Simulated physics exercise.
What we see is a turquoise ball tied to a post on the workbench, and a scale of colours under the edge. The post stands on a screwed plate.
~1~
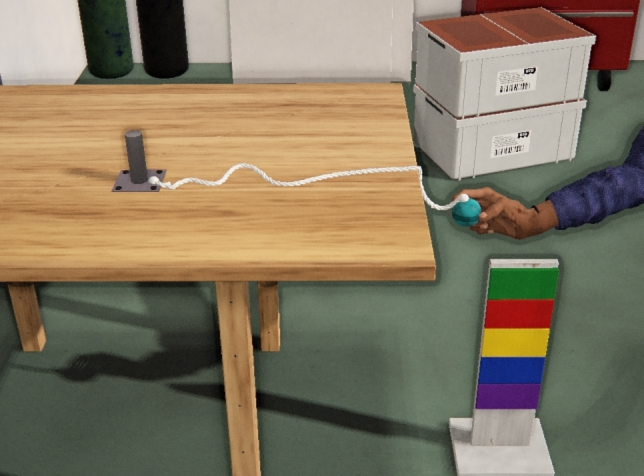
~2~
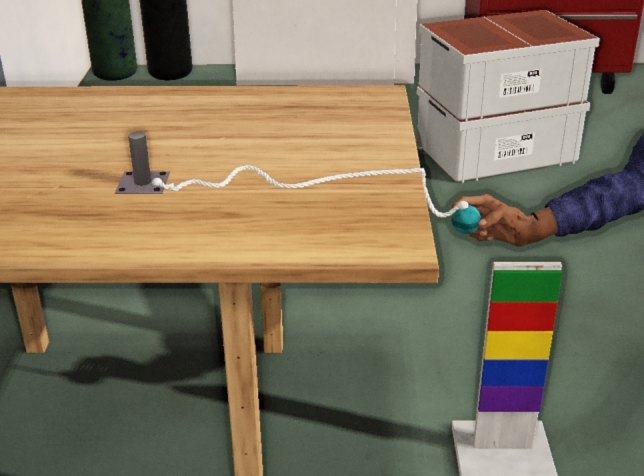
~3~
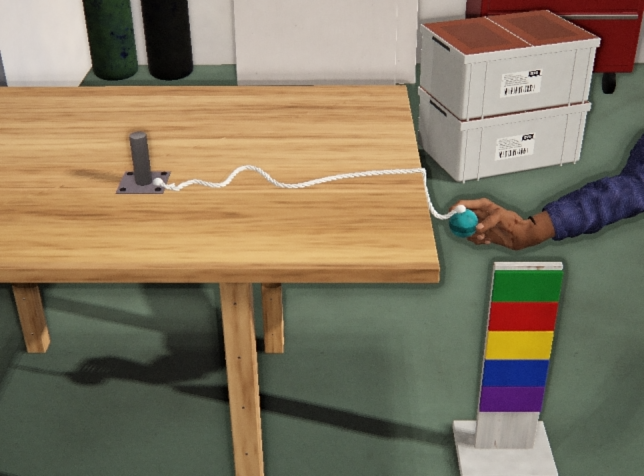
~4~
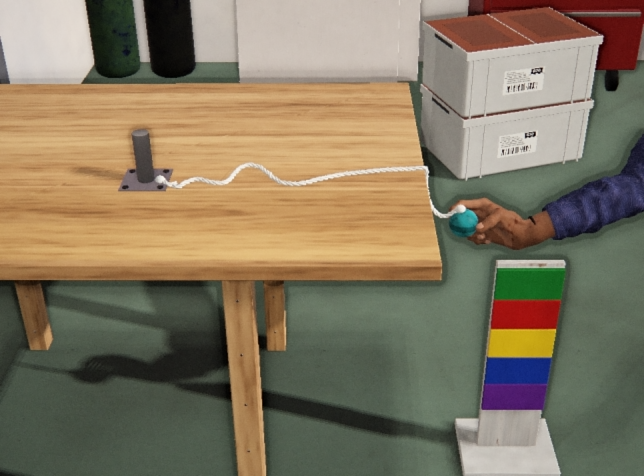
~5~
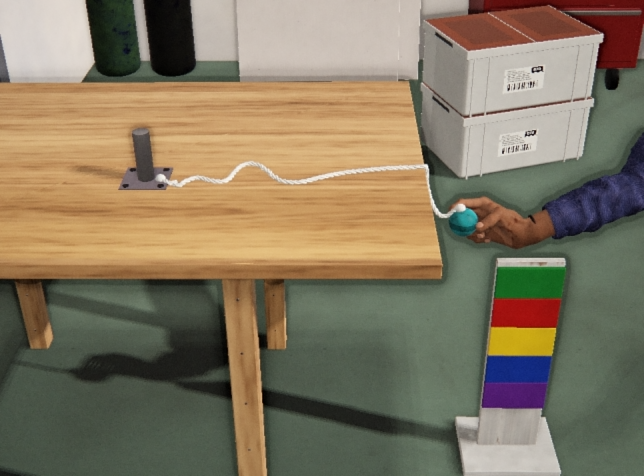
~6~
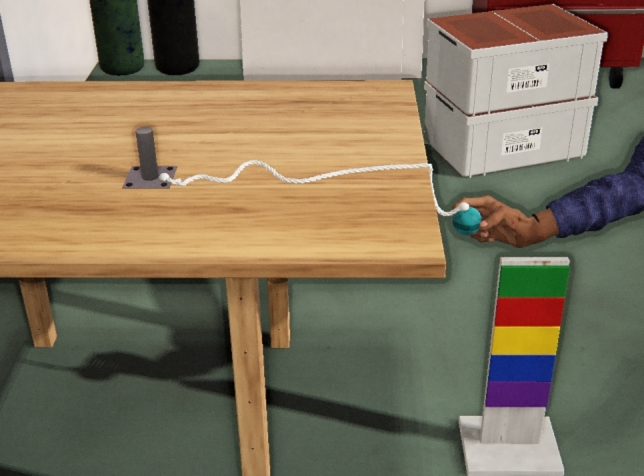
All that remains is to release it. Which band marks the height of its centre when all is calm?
At red.
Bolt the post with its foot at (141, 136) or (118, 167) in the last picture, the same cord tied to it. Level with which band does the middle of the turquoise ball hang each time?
It would be green; green.
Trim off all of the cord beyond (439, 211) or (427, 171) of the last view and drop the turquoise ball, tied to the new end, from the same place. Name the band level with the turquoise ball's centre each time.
In that order: Green; none, it hangs higher.
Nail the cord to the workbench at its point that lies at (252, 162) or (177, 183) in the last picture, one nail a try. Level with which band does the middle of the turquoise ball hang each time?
In that order: Green; red.
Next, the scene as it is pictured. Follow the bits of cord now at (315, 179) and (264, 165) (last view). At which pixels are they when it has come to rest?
The first at (383, 171), the second at (311, 173).
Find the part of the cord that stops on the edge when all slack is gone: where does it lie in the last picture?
It lies at about (357, 171).
Early on, ball near (437, 291); level with green.
Midway, ball near (400, 307); level with red.
Near the end, ball near (424, 312); level with red.
Finally, ball near (428, 312); level with red. Its centre hangs level with the red band.
